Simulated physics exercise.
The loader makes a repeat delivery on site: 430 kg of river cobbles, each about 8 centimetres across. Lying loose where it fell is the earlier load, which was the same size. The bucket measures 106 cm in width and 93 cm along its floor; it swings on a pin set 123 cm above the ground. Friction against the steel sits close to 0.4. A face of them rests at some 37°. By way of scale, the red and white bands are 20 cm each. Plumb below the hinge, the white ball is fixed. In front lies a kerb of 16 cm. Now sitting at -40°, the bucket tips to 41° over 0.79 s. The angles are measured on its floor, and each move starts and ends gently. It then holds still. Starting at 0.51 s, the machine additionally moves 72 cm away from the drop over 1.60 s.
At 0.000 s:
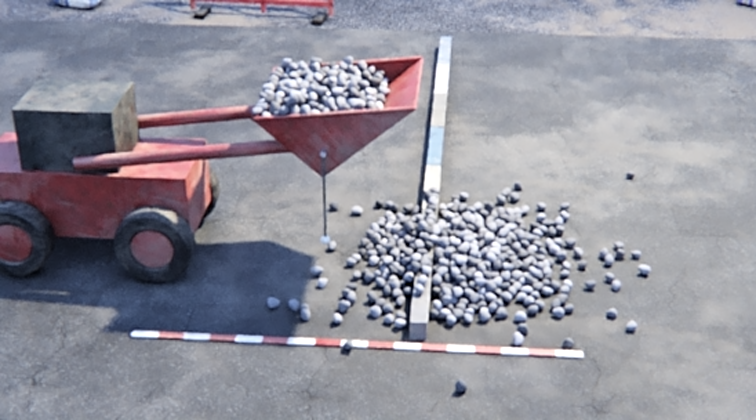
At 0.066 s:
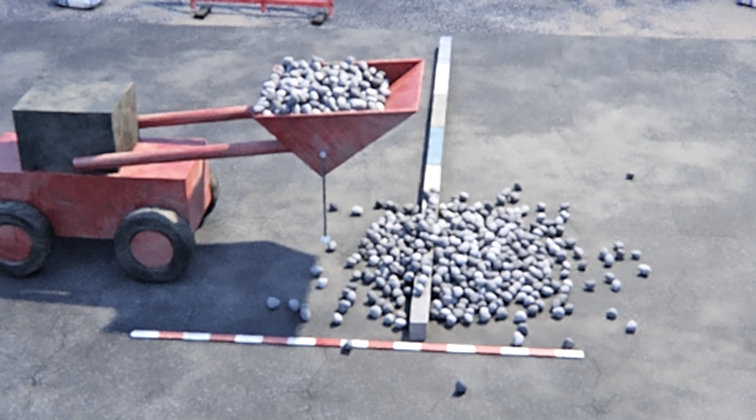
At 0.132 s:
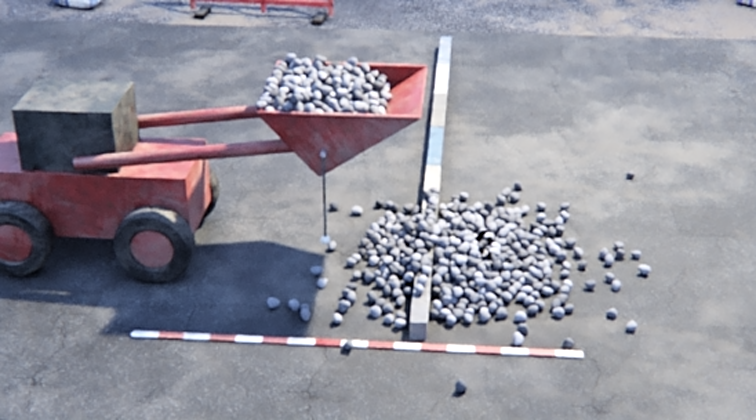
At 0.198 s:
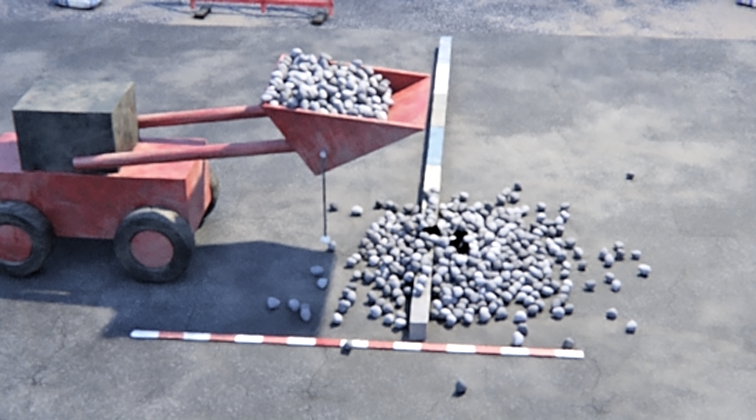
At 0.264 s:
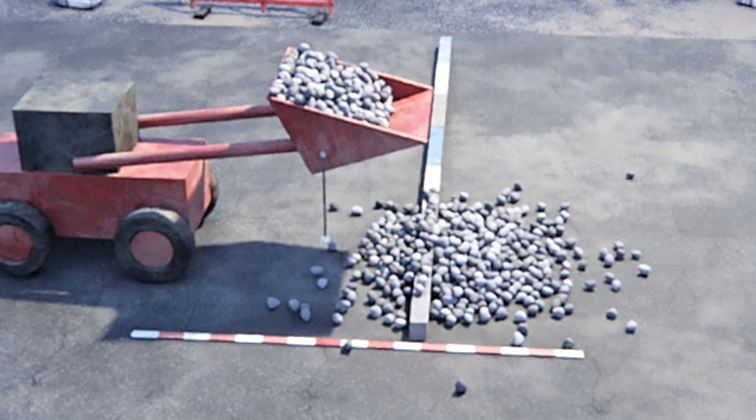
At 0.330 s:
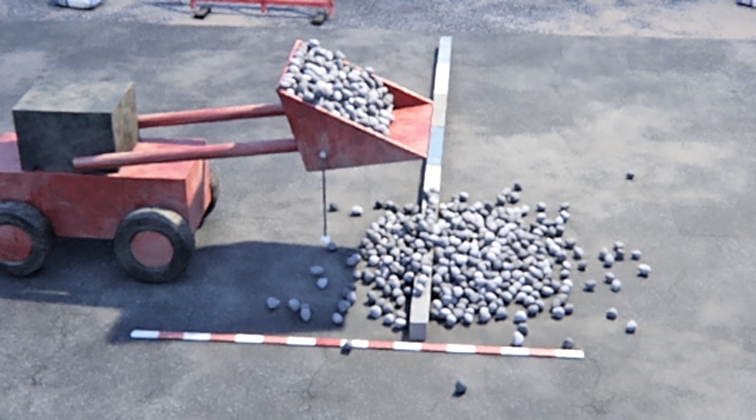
A red loader's raised bucket full of grey stones tilting steadily downward to the right above a loose pile straddling a kerb.
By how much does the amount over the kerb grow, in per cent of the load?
About 32 per cent.
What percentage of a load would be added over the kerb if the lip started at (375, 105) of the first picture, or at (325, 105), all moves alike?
Near 5 in a hundred first, near 0 in a hundred second.
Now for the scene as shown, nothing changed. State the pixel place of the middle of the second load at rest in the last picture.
Their middle is at about (403, 246).
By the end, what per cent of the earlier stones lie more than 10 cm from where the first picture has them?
I'd say roughly 10 per cent of them.
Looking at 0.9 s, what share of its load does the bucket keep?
About 60 percent.
After 0.6 s the floor is at 28°; in per cent of one load, 100 in the bucket, 28 on this side of the kerb, 72 over the kerb; the foremost stones are at (626, 256).
After 0.9 s the floor is at 41°; in per cent of one load, 58 in the bucket, 69 on this side of the kerb, 73 over the kerb; the foremost stones are at (626, 256).
After 2.6 s the floor is at 41°; in per cent of one load, 0 in the bucket, 96 on this side of the kerb, 104 over the kerb; the foremost stones are at (634, 261).
After 5.2 s the floor is at 41°; in per cent of one load, 0 in the bucket, 96 on this side of the kerb, 104 over the kerb; the foremost stones are at (634, 261). Net gain over the kerb, 32.
